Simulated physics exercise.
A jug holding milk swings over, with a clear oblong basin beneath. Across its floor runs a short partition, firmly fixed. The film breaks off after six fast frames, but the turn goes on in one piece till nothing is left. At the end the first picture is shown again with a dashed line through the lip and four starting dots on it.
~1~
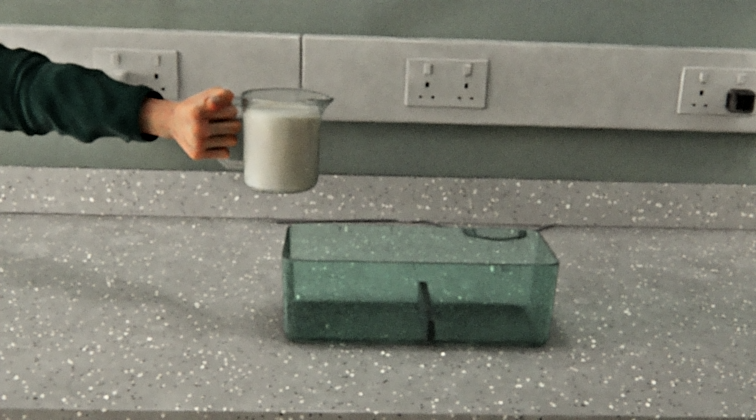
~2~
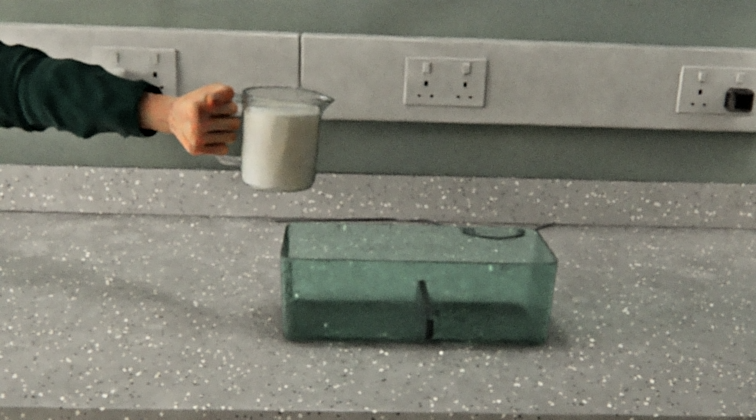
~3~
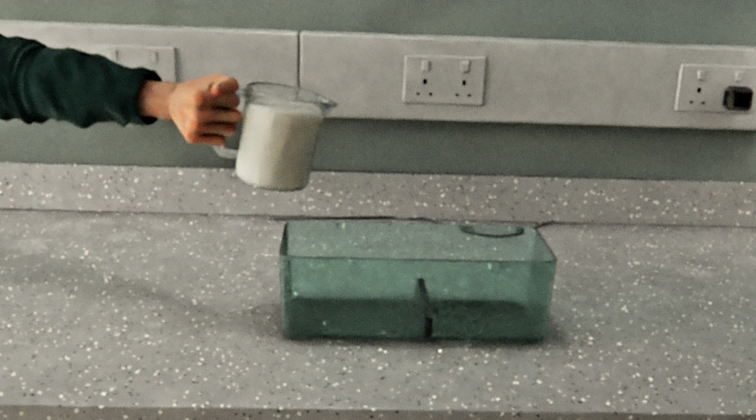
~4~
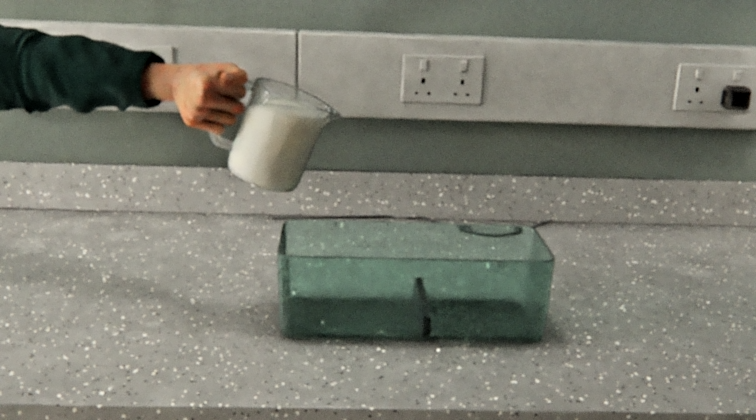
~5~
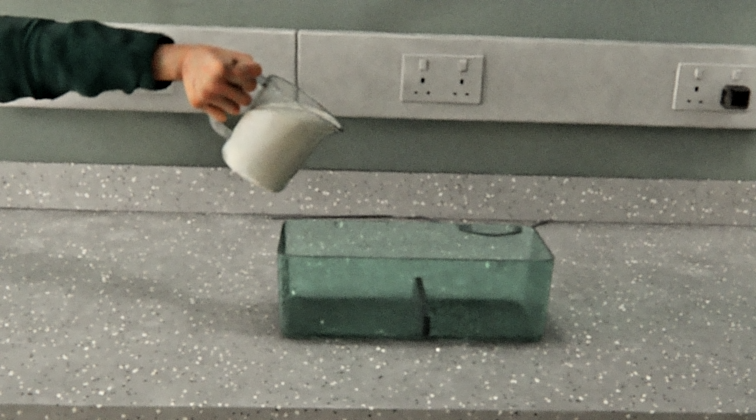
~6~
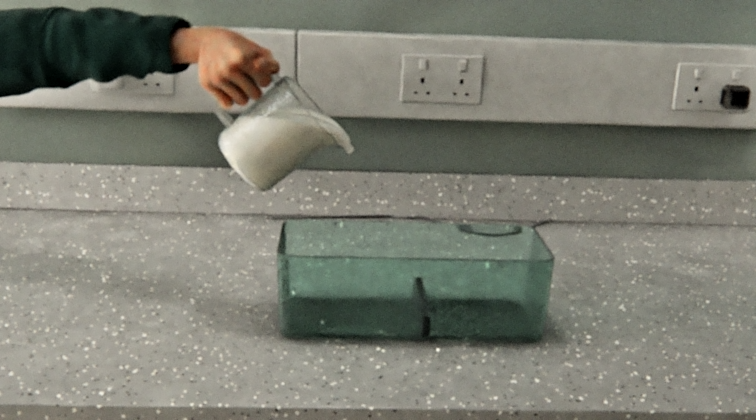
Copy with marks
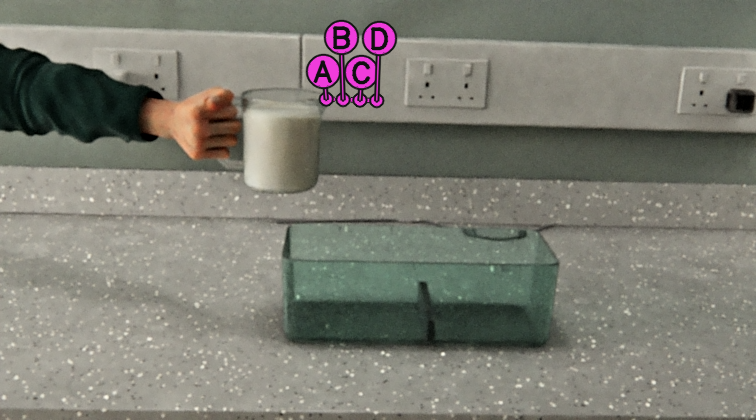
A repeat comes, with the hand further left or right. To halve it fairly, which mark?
D is best.
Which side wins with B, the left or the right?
The left one.
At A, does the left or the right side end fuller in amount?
The left side.
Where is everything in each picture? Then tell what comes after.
Upright, lip at (333, 99); basin from (284, 339) to (548, 343); top of the wall at (427, 299); nothing has left yet, in the first frame.
Tipped about 2°, lip at (333, 100); nothing has left yet, in the second frame.
Tipped about 9°, lip at (336, 104); nothing has left yet, in the third frame.
Tipped about 20°, lip at (340, 115); nothing has left yet, in the fourth frame.
Tipped about 34°, lip at (342, 129); nothing has left yet, in the fifth frame.
Tipped about 48°, lip at (342, 146); milk is over the lip, down to (349, 150), in the sixth frame.
On the marked copy, A at (326, 99); B at (343, 99); C at (359, 100); D at (376, 100).
For place A, about 83 % ends left of the wall and 14 % right of it; 3 % is lost outside.
For place B, about 87 % ends left of the wall and 9 % right of it; 4 % is lost outside.
For place C, about 80 % ends left of the wall and 16 % right of it; 4 % is lost outside.
For place D, about 50 % ends left of the wall and 49 % right of it.
